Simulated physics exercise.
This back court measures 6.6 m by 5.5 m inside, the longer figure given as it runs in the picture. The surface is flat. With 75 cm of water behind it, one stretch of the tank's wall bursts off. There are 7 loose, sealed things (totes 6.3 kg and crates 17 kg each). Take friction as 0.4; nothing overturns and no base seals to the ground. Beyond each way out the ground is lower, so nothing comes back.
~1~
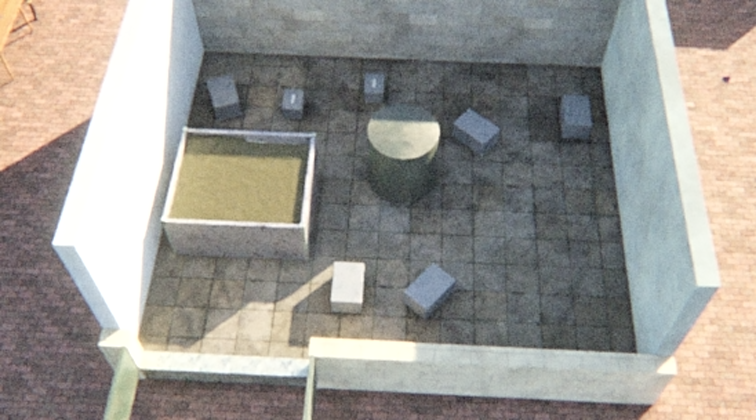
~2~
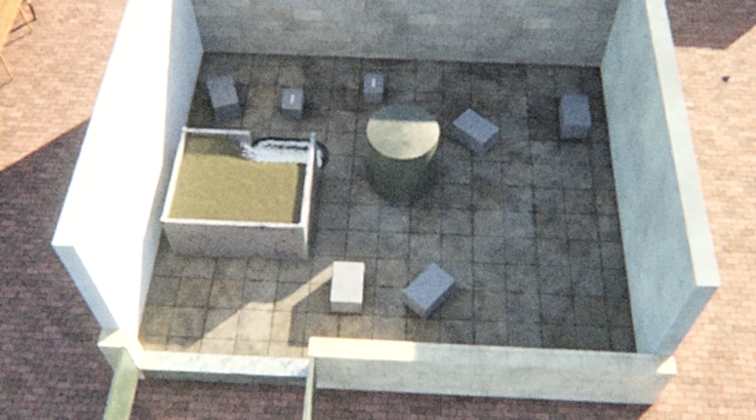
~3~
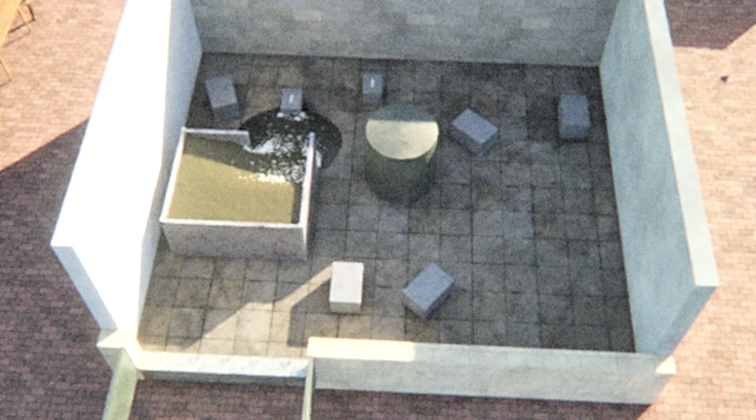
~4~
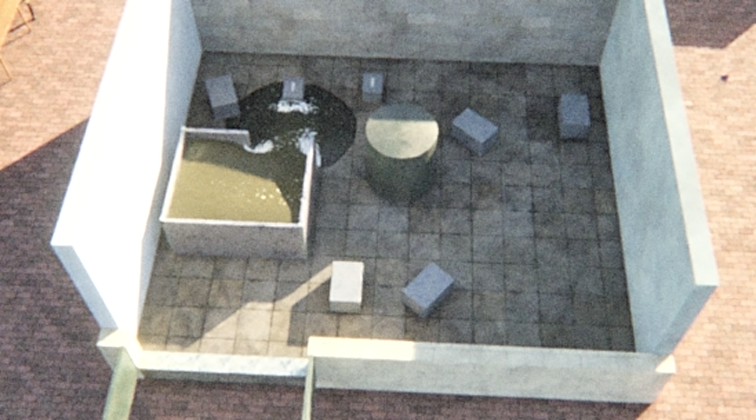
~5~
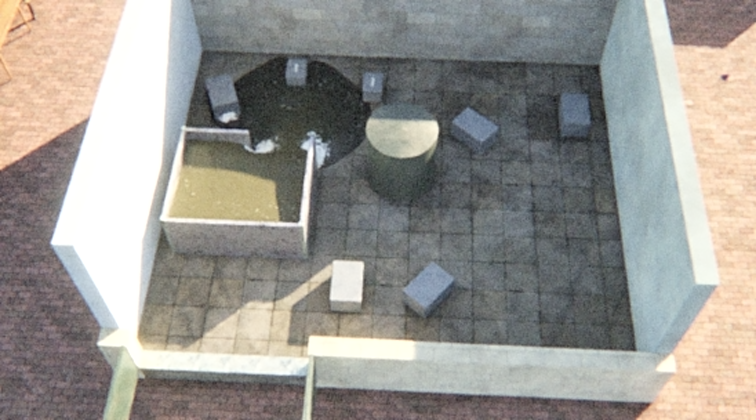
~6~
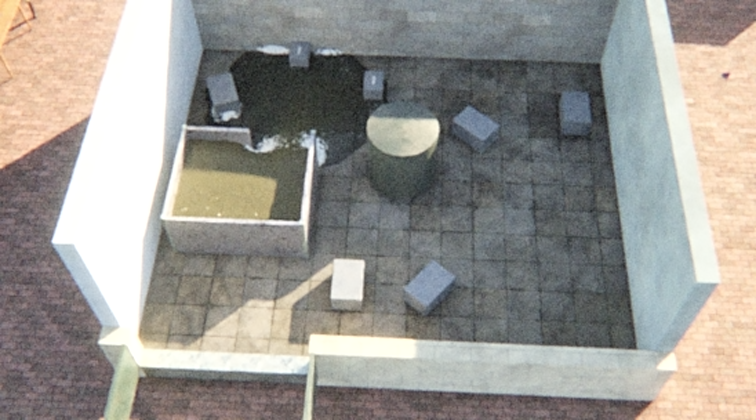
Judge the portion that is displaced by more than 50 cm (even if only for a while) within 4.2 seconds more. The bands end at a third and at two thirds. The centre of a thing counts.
Share: One to two thirds.
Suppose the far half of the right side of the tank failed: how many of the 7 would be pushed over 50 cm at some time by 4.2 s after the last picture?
Then 2.
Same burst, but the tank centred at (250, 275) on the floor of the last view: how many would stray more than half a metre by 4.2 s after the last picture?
In that case 4 of them.
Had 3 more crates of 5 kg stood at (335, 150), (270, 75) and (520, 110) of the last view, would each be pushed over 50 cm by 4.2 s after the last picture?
In turn: Past it, more, past it.
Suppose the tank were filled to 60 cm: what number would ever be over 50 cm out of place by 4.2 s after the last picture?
In that case 4 of them.
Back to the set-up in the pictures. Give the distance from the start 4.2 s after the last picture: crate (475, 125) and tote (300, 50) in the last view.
In that order: 0 cm, 100 cm.
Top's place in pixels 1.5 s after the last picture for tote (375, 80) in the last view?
Around (526, 75).
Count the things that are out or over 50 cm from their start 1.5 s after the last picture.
2 of them.
Then, 0.4 s after the last picture 1 of 7 are over 50 cm from their spots; 1 afloat.
Then, 1.5 s after the last picture 2 of 7 are over 50 cm from their spots; 1 afloat.
Then, 2.8 s after the last picture 4 of 7 are over 50 cm from their spots; 3 afloat.
Then, 4.2 s after the last picture 4 of 7 are over 50 cm from their spots, and 4 have been at some point; 3 afloat.
